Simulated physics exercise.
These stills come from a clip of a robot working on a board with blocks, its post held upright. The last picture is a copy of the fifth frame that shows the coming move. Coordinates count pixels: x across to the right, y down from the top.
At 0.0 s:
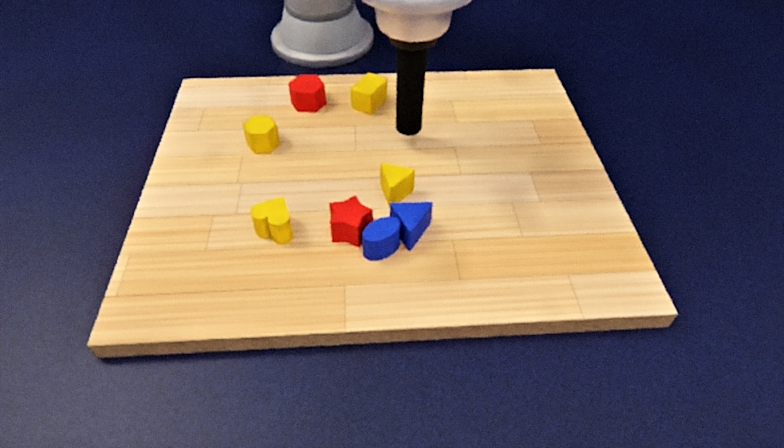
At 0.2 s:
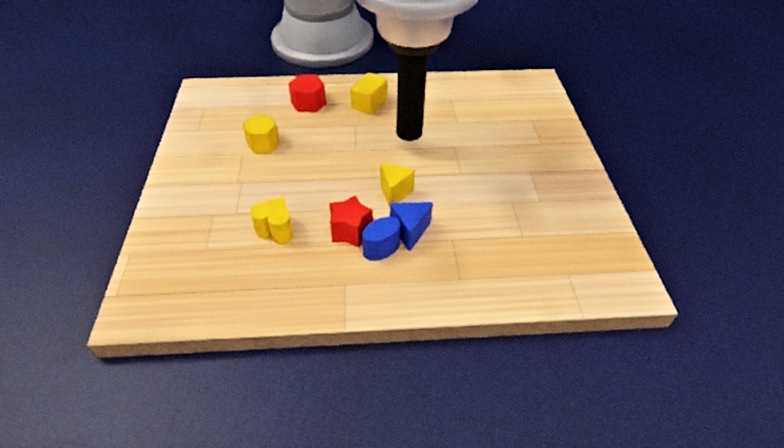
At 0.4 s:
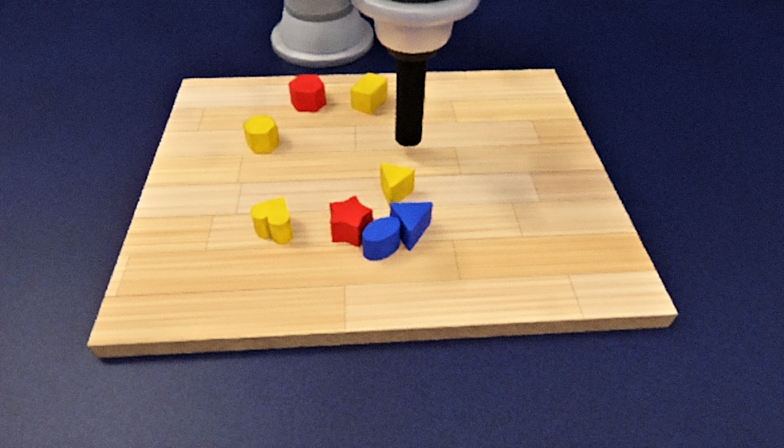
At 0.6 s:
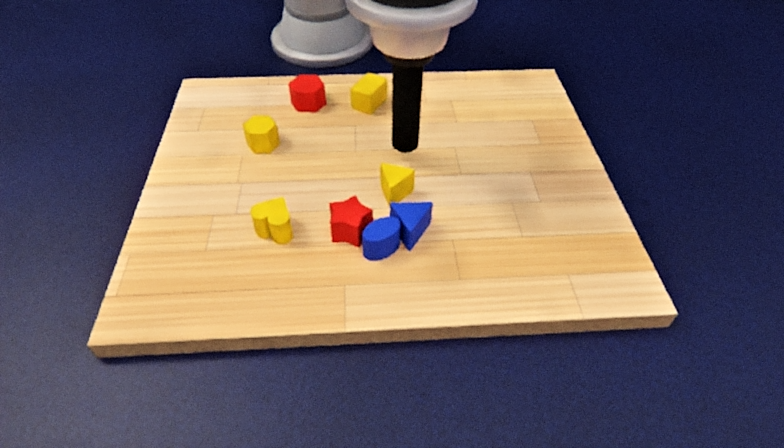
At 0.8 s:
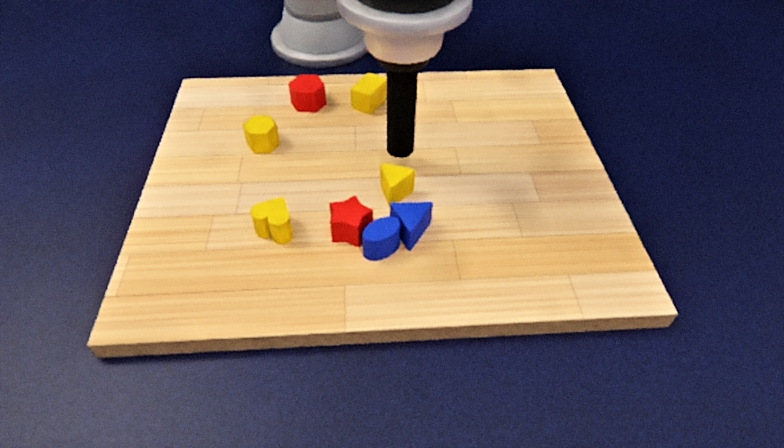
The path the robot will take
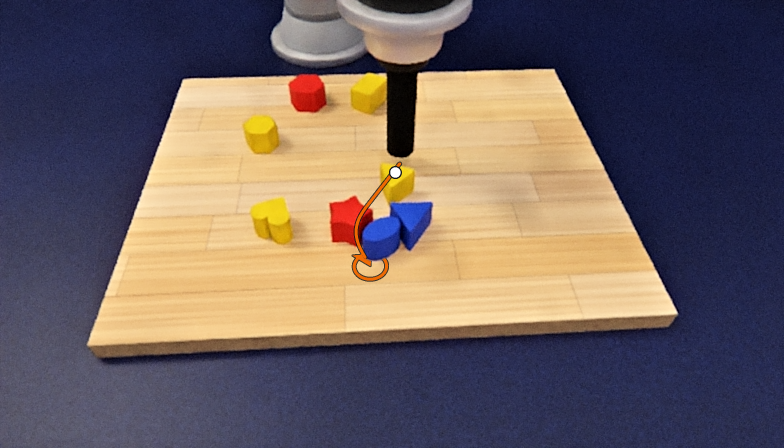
A light wooden board lies on a dark blue surface, seen from the front and slightly above by a still camera. A red block and two yellow ones sit toward the upper left, with a yellow heart below and a red star, blue oval, and yellow and blue triangles clustered near the middle. The robot's black post moves a short way toward the viewer, then drifts slightly left, while the blocks stay still.
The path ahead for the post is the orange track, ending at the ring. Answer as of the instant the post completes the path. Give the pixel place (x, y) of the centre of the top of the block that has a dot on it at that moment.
Its top centre lands on (391, 195).
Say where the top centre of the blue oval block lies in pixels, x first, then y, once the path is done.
Final place: (401, 242).
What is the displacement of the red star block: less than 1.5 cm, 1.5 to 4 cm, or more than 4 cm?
Long, over 4 cm.
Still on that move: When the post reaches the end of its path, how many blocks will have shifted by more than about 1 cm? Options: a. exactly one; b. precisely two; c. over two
c: Over two.
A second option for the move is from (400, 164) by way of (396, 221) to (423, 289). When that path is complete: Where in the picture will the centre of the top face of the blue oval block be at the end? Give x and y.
The middle of the upper face of the blue oval block will lie at about (375, 263) in the picture.
Path on the board, from (400, 164) via (377, 193) and (357, 227), ending at (370, 266); the dot is on the yellow triangular piece.
The first path, step by step. One third of the way, post at (377, 179); yellow triangular piece at (392, 188), turned 60° anticlockwise.
Two thirds of the way, post at (356, 214); red star block at (337, 228), turned 20° anticlockwise; yellow triangular piece at (391, 195), turned 85° anticlockwise.
At the end, post at (370, 252); red star block at (333, 250), turned 25° clockwise; blue oval block at (401, 242), turned 80° anticlockwise; yellow triangular piece at (391, 195), turned 85° anticlockwise; blue triangular piece in place.
